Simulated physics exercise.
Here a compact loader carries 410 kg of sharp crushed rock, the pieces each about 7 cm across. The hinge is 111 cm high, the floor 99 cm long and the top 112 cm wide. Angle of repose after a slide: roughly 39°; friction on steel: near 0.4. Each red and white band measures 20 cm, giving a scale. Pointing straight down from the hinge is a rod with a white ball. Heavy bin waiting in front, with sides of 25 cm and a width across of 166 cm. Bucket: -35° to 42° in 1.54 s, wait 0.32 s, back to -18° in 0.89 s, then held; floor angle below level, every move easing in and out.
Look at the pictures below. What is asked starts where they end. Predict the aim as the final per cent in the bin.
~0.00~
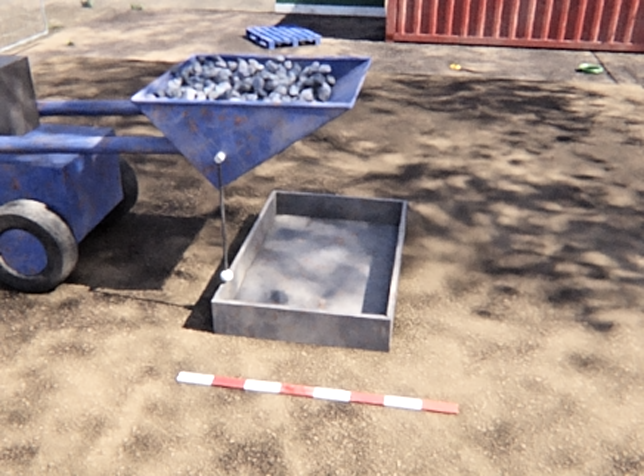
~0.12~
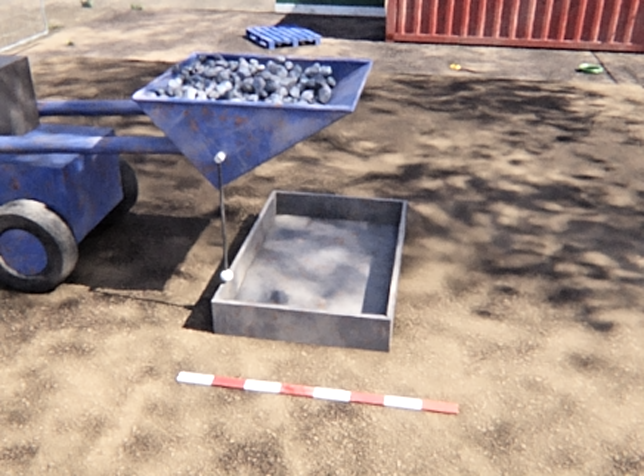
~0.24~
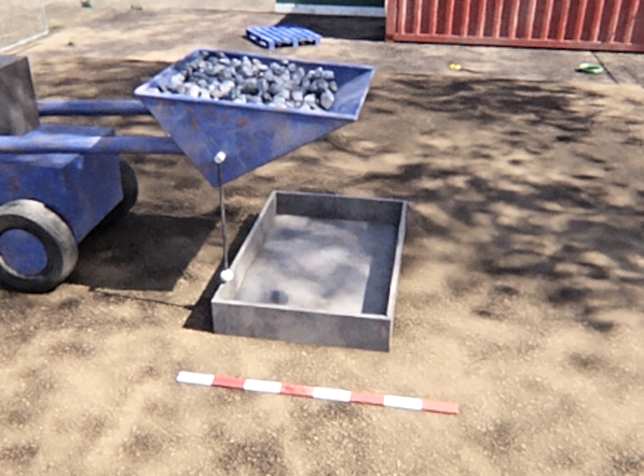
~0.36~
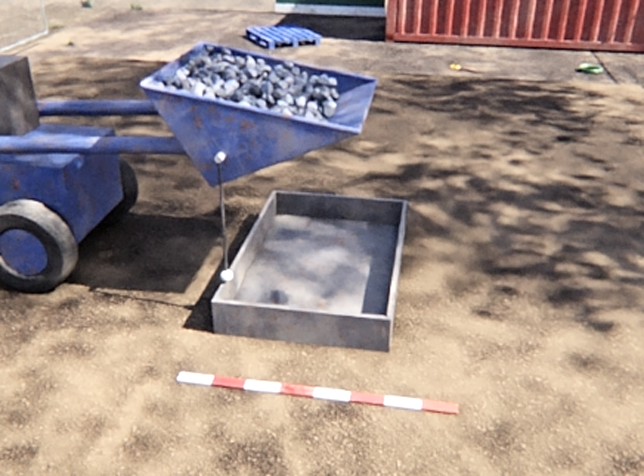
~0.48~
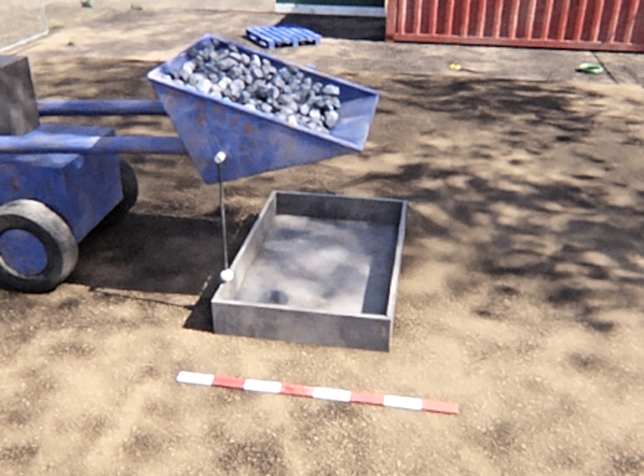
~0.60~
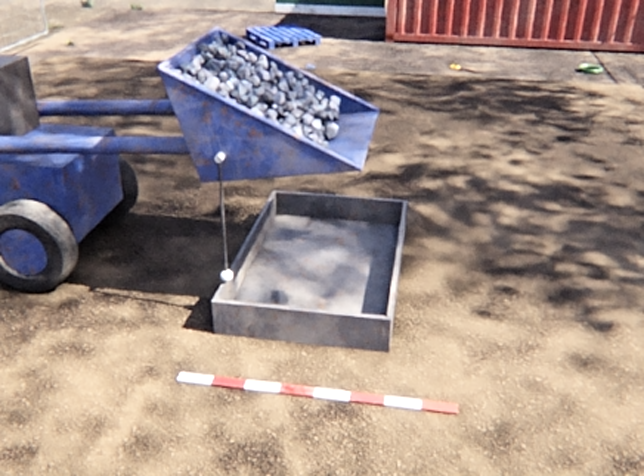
The final share is about 85 per cent.
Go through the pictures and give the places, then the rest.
In the first frame, the bucket is at -35°, its lip at (351, 107); the top of the load is at (252, 66).
The second frame shows lip at (352, 110), floor tilted -34°, highest stones at (231, 67); the stones move at 0.1 m/s on average.
In the third frame, the bucket is at -30°, its lip at (355, 119); the top of the load is at (210, 63); the stones move at 0.2 m/s on average.
The fourth frame shows lip at (359, 133), floor tilted -24°, highest stones at (203, 56); the stones move at 0.2 m/s on average.
The fifth frame shows lip at (361, 150), floor tilted -17°, highest stones at (210, 51); the stones move at 0.3 m/s on average.
In the sixth frame, the bucket is at -9°, its lip at (361, 169); the top of the load is at (219, 46); the stones move at 0.3 m/s on average.
After 1.2 s the floor is at 30°; 100 % in the bucket; the foremost stones are at (334, 202).
After 1.6 s the floor is at 42°; 49 % in the bucket, 51 % in the bin; the foremost stones are at (395, 250).
After 3.2 s the floor is at -18°; 0 % in the bucket, 85 % in the bin, 15 % beside or beyond the bin; the foremost stones are at (537, 313).
After 5.8 s the floor is at -18°; 0 % in the bucket, 85 % in the bin, 15 % beside or beyond the bin; the foremost stones are at (538, 313).
